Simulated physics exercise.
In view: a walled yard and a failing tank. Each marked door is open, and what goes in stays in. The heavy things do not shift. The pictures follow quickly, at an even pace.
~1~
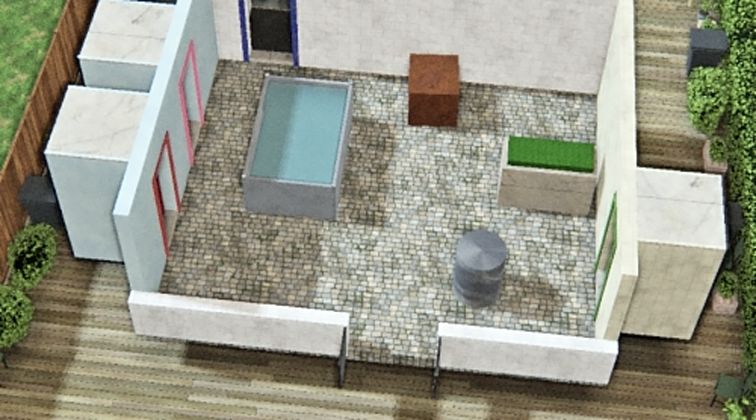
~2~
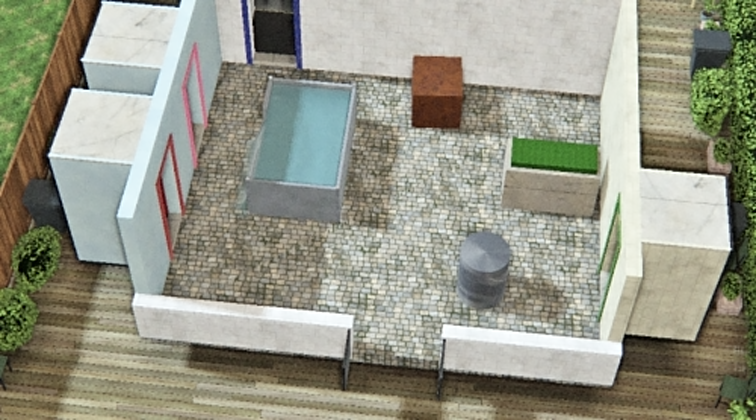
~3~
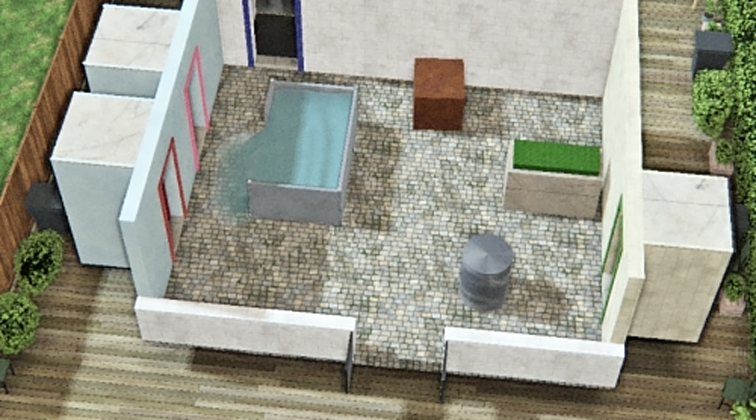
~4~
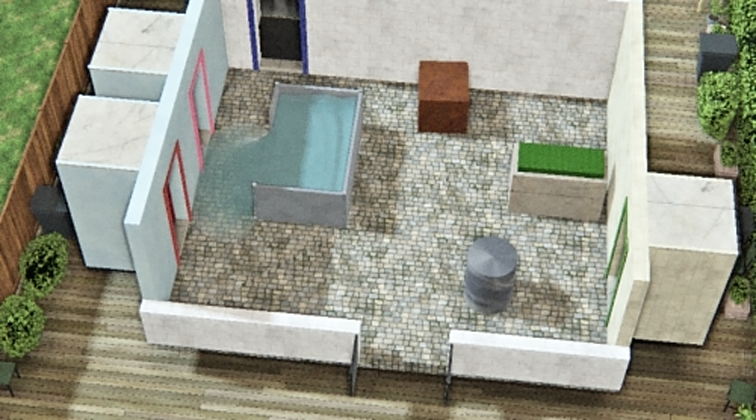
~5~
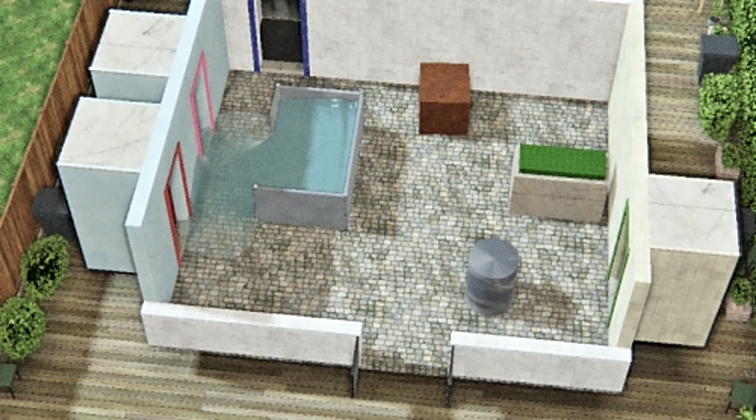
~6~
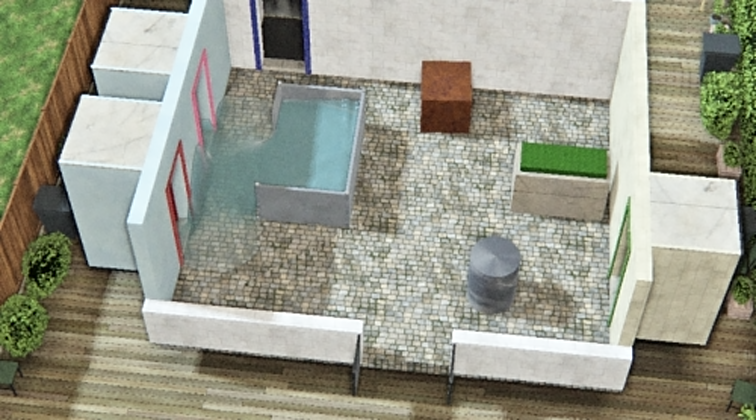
In a walled yard, water pours from the tank's left side and spreads leftward across the paving.
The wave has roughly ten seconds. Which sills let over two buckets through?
One by one: The red door takes more than that; the blue door takes more than that; the green door stays under that; the pink door takes more than that.
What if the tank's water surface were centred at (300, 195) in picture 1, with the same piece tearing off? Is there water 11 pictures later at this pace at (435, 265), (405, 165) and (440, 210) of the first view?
One after the other: Dry, free of water, not flooded.
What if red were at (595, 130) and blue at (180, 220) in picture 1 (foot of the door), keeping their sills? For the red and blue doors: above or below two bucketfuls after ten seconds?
One by one: The red one is under, the blue one lets more in.
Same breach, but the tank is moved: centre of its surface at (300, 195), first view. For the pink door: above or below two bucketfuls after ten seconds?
In short: Pink holds.
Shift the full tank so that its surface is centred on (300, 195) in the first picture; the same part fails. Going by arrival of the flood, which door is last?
Last comes the green door.
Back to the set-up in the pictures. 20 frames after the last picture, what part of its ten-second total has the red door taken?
About 90 per cent.
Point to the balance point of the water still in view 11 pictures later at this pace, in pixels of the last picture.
I would point to (263, 195).
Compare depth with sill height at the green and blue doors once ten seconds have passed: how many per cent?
In turn 70 and 60 per cent.
A moment on, water covers 15 % of the floor; the red door over two buckets in, the blue door wet at the sill, nothing in, the green door not reached, the pink door far over two buckets in.
Next, water covers 25 % of the floor; the red door far over two buckets in, the blue door under two buckets in, the green door not reached, the pink door far over two buckets in.
Then, water covers 50 % of the floor; the red door far over two buckets in, the blue door over two buckets in, the green door not reached, the pink door far over two buckets in.
Later, water covers 80 % of the floor; the red door far over two buckets in, the blue door far over two buckets in, the green door wet at the sill, nothing in, the pink door far over two buckets in.
In the end, water covers 95 % of the floor; the red door far over two buckets in, the blue door far over two buckets in, the green door wet at the sill, nothing in, the pink door far over two buckets in.
